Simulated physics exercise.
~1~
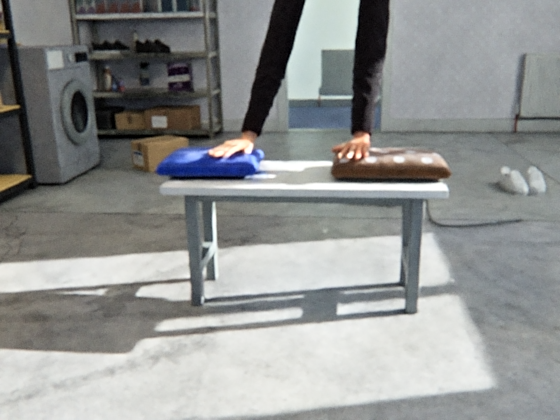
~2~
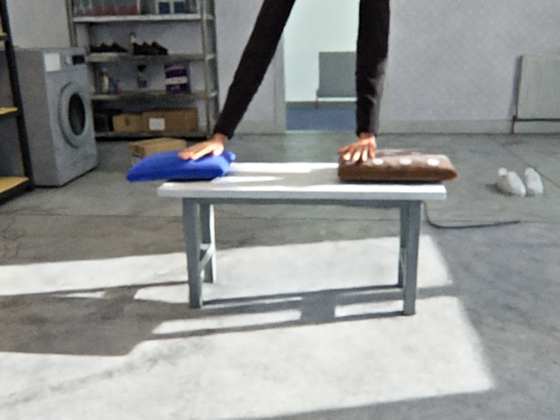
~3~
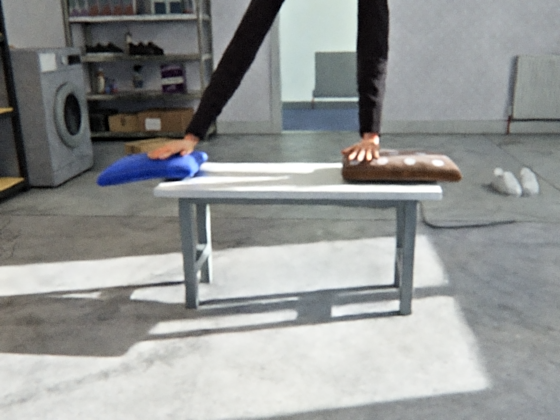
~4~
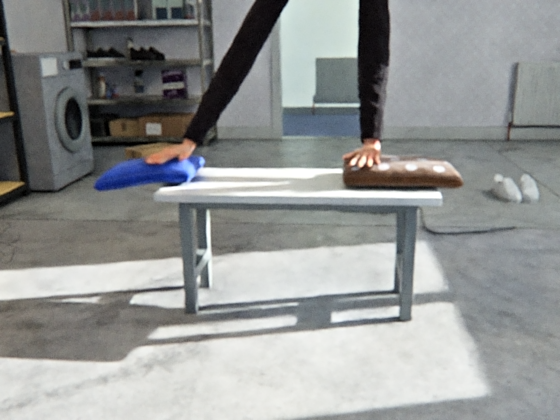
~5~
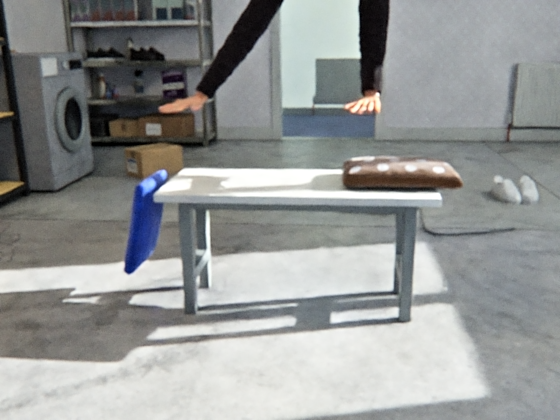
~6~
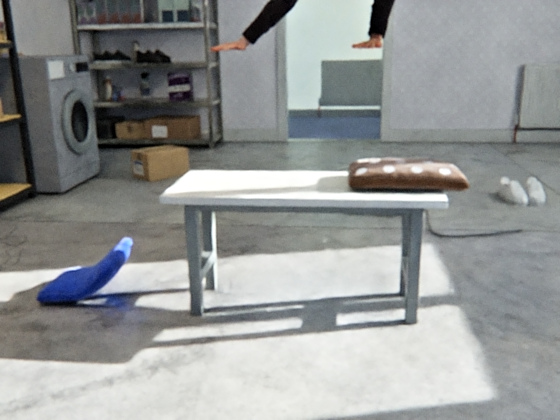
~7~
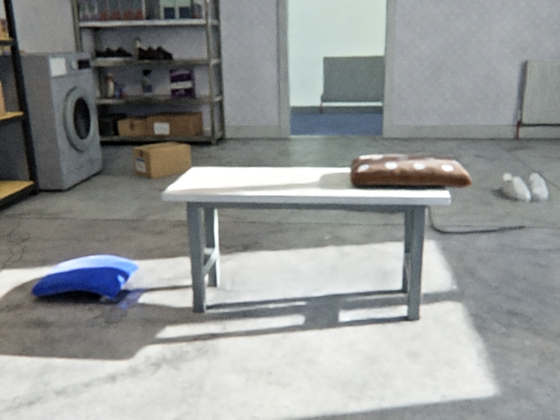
The clip opens on a low white-topped table in a room with shelves and a washing machine, where two hands rest on a blue soft bag at the left and a brown pillow with pale spots at the right. The hands push the two apart, sliding the bag out over the left edge while the pillow shifts only slightly right. They pause there briefly, then lift away. The bag tips over the edge and drops to the floor as the arms draw back out of view. It ends lying on the floor left of the table, with the pillow still on top.
